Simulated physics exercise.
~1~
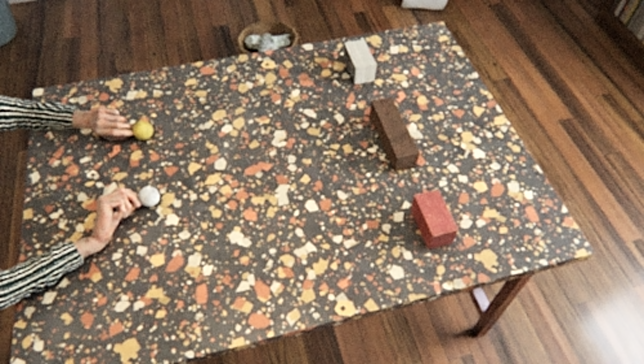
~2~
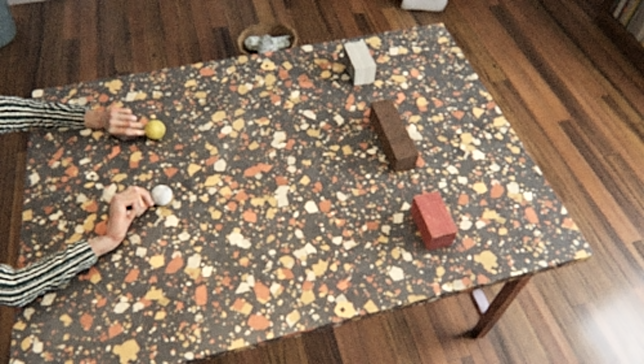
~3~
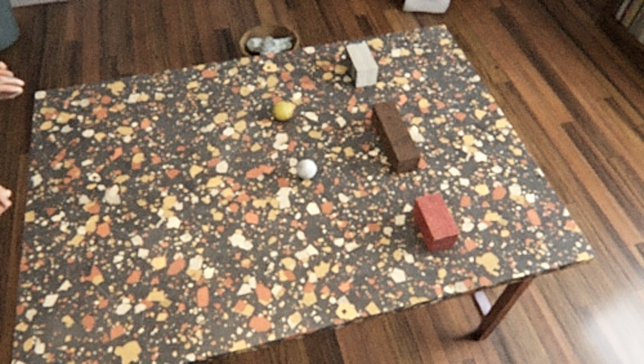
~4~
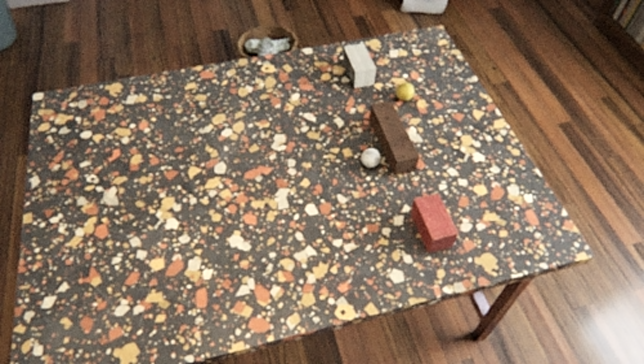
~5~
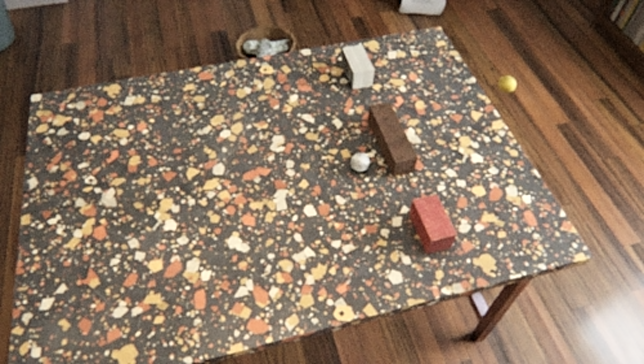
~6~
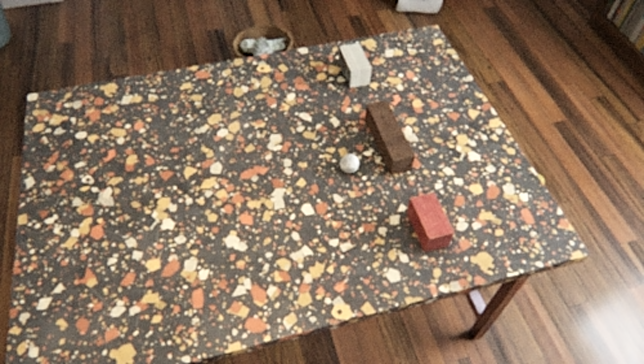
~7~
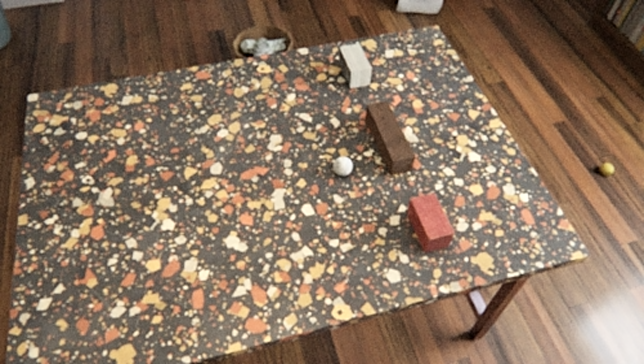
A yellow ball rolls between blocks and off the table while a white one bounces back.
